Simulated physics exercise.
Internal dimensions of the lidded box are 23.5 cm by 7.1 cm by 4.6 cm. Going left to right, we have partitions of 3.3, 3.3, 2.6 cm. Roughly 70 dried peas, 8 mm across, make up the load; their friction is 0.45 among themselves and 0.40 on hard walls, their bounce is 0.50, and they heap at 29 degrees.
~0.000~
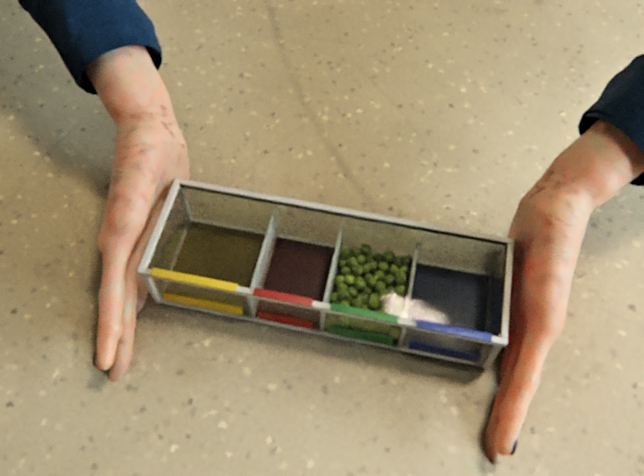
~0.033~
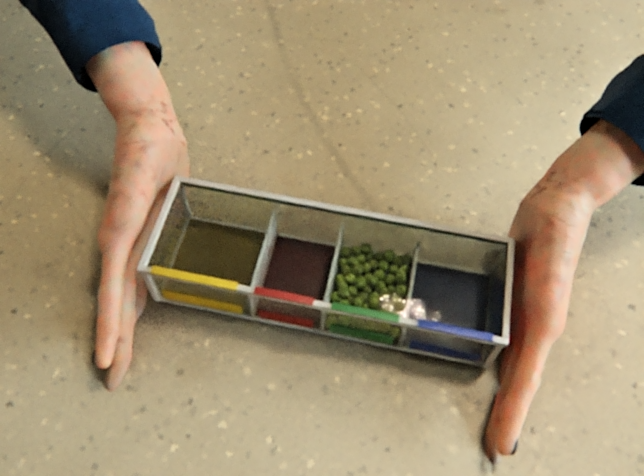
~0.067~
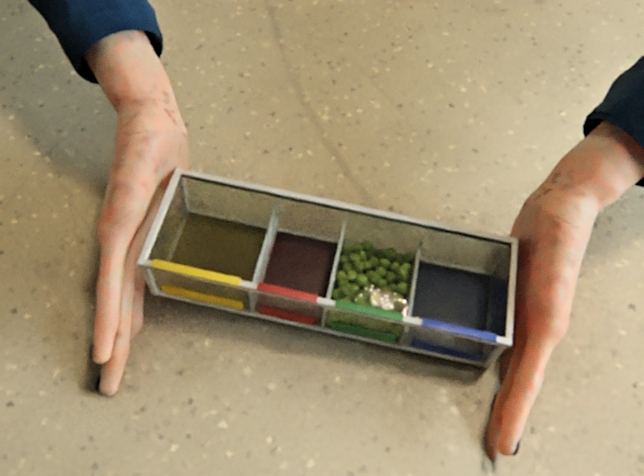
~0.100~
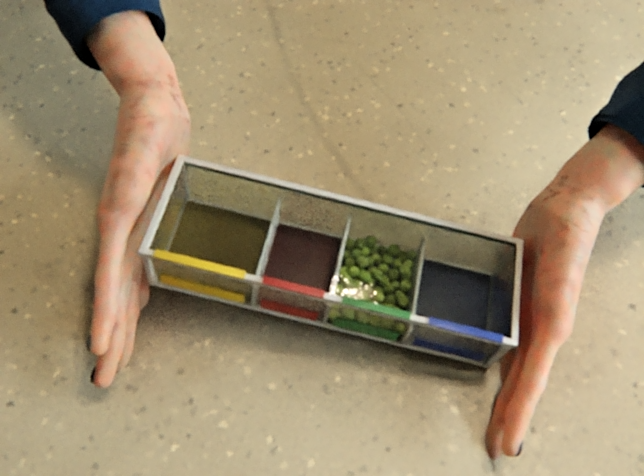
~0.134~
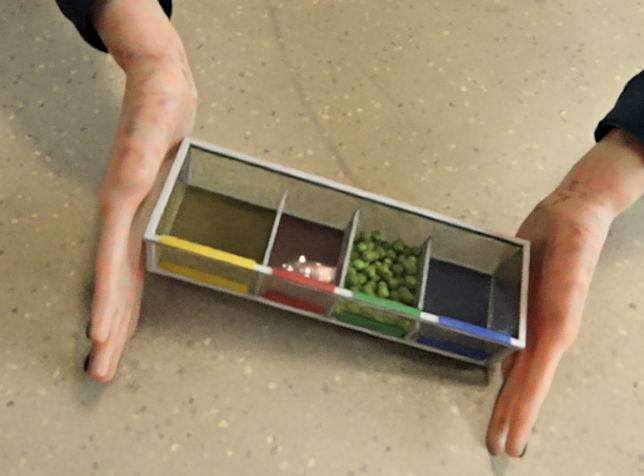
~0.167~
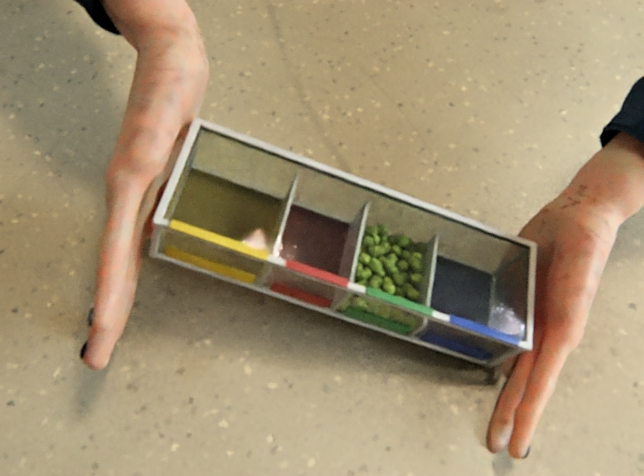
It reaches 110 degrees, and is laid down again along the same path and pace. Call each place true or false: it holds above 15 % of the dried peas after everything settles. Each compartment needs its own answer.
Red: False, blue: True, green: False, yellow: False.
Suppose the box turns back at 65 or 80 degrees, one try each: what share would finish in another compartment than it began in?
Some 5 and 30 per cent.
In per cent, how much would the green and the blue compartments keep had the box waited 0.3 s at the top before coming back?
In per cent: Green 0, blue 100.
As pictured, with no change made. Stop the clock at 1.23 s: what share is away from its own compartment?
Approx. 100 in a hundred.
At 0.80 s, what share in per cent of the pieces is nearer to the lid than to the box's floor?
80 per cent, give or take.
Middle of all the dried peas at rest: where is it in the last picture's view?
Near (463, 310).
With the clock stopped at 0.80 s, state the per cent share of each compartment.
In per cent: Red 0, blue 40, green 60, yellow 0.
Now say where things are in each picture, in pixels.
In the first picture, box tilt 0 degrees, front corners at (146, 270) and (500, 339); green 100 %.
In the second picture, box tilt 1 degrees, front corners at (146, 267) and (501, 339).
In the third picture, box tilt 3 degrees, front corners at (146, 261) and (505, 339), lowest corner right front.
In the fourth picture, box tilt 7 degrees, front corners at (147, 250) and (510, 340), lowest corner right front.
In the fifth picture, box tilt 12 degrees, front corners at (152, 235) and (517, 342), lowest corner right front.
In the sixth picture, box tilt 18 degrees, front corners at (162, 220) and (524, 343), lowest corner right front; green 100 %. The box's pace is about 165 degrees a second.
After 0.80 s, tilt 110 degrees; blue 40 %, green 60 %.
After 1.23 s, tilt 48 degrees; blue 100 %.
After 1.73 s, tilt 0 degrees; blue 100 %.
In the end, at 2.2 s, red 0 %, blue 100 %, green 0 %, yellow 0 %.
